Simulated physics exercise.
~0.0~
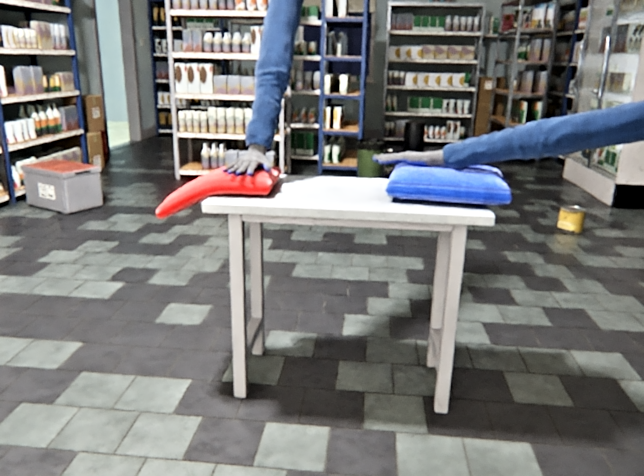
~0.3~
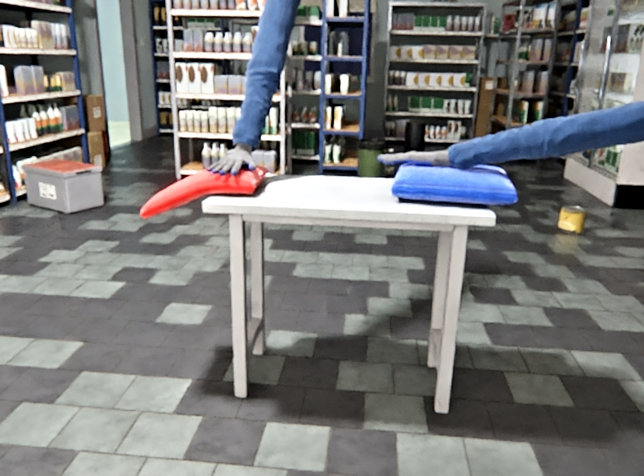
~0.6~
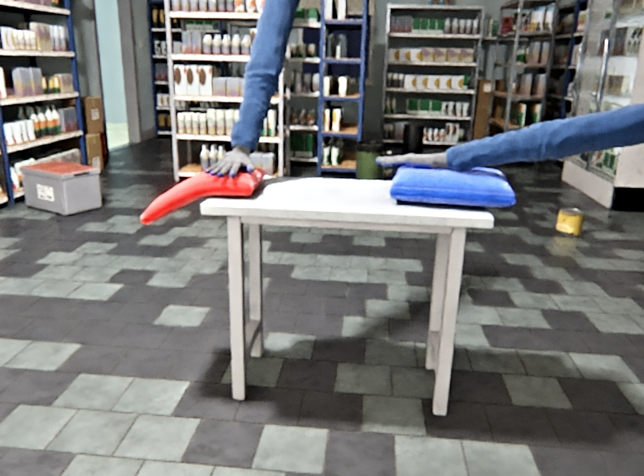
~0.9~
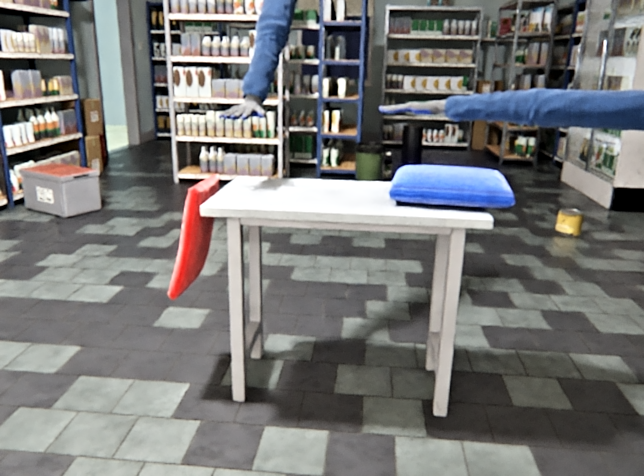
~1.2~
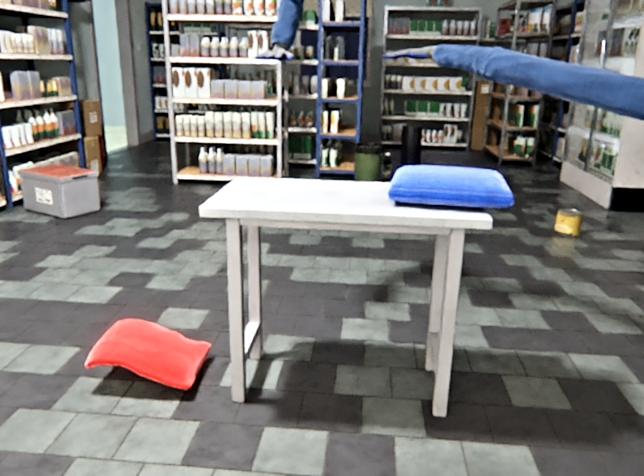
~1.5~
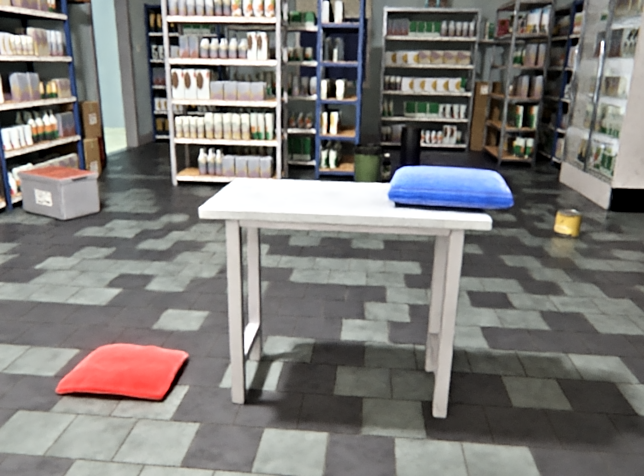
At the start, two blue-sleeved arms reach over a low white table in a shop-like room lined with stocked shelves, one hand resting on a red folded blanket at the left end and the other on a blue cushion at the right. The blanket shifts slightly left, its outer part jutting past the edge and drooping. The hands then lift and draw back, and the blanket tips down off the end. It drops to the tiled floor while the arms withdraw from view. Finally, the blanket lies flat on the floor at the left, and the cushion remains on the table.
